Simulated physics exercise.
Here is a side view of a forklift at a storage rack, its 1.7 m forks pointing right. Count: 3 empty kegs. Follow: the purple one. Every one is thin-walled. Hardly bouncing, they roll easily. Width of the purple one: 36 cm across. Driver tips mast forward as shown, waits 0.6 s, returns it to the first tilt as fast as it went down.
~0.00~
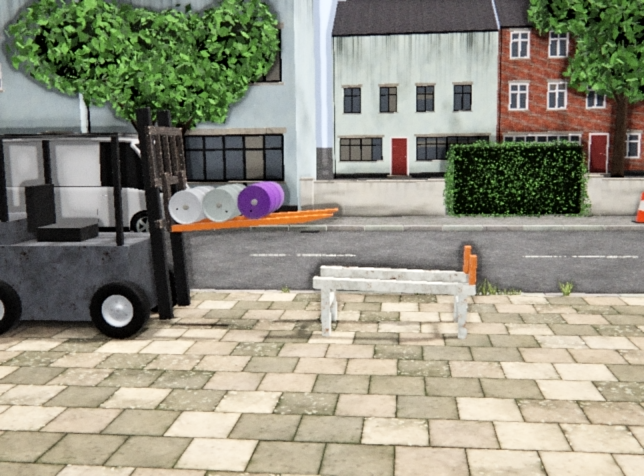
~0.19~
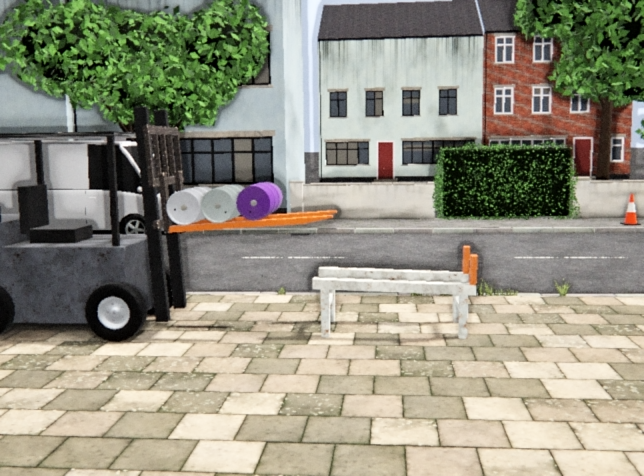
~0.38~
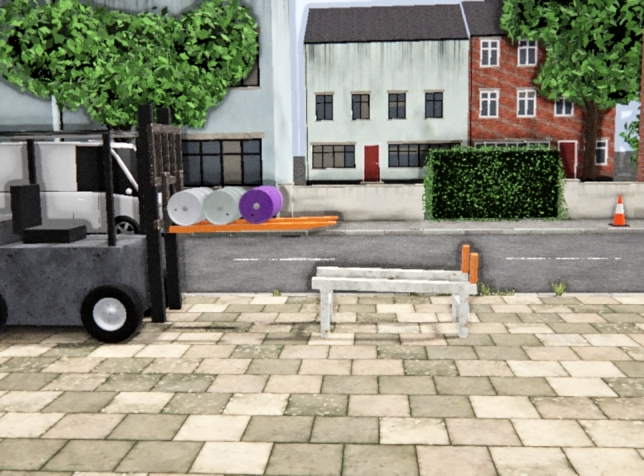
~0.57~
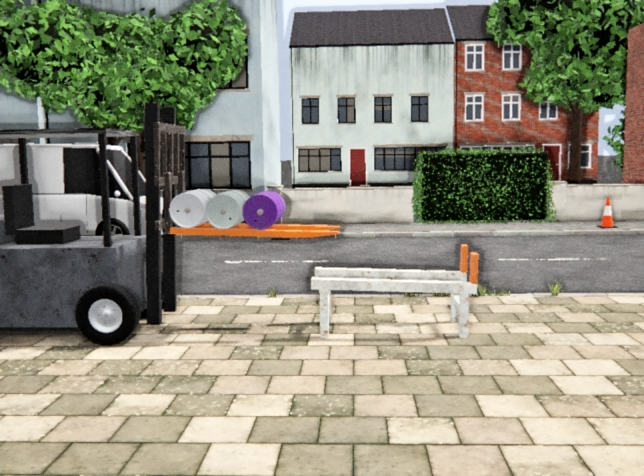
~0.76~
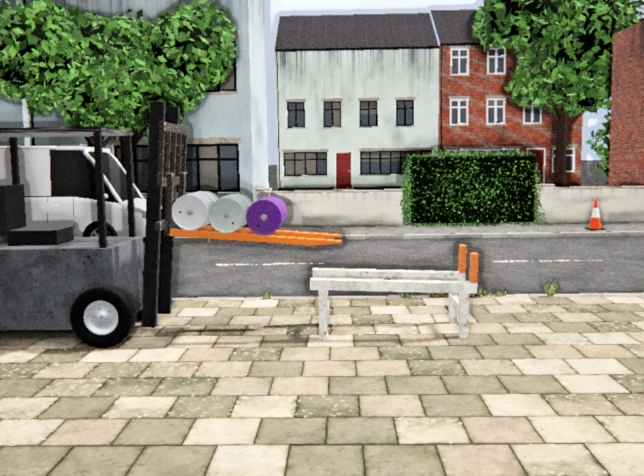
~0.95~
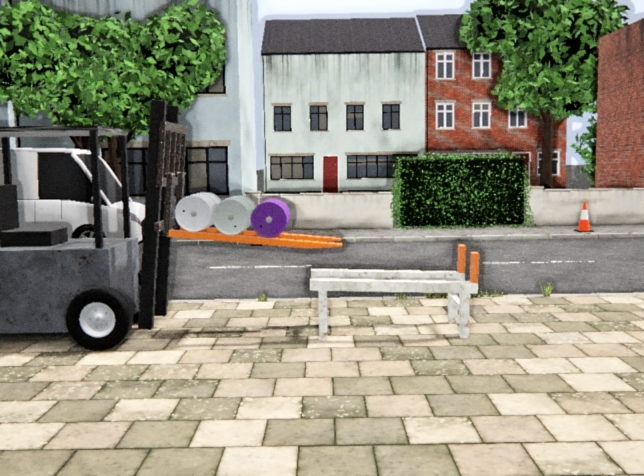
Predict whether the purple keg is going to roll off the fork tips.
It clears the fork tips.
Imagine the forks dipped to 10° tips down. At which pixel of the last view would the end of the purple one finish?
Near pixel (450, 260).
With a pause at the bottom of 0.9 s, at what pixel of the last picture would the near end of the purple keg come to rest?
(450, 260), roughly.
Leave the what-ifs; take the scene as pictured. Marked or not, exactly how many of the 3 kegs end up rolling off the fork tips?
The answer is 2.
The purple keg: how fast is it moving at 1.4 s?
0.5 m/s, give or take.
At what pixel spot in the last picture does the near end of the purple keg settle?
My best guess is somewhere around (454, 264).
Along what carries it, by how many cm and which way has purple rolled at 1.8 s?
Purple has moved 50 to the right.
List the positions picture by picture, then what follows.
The first picture shows purple at (253, 203); forks 4° tips up; tips at (329, 215); 3 of the 3 lie directly on the forks.
The second picture shows purple at (253, 203); forks 3° tips up.
The third picture shows purple at (256, 207); forks 1° tips up.
The fourth picture shows purple at (260, 212); forks 2° tips down; tips at (336, 233).
The fifth picture shows purple at (263, 218); forks 5° tips down.
The sixth picture shows purple at (269, 220); forks 6° tips down; tips at (339, 245).
After 1.4 s, purple is on the forks, 55 cm from the tips, rolling right; 0 gone from the forks.
After 1.8 s, purple is on the forks, 30 cm from the tips, rolling right; 0 gone from the forks.
After 2.3 s, purple is on the rack, 130 cm from the rack's far end, rolling right; 1 gone from the forks.
At rest (7.2 s), purple is on the rack, 25 cm from the rack's far end; 2 gone from the forks.
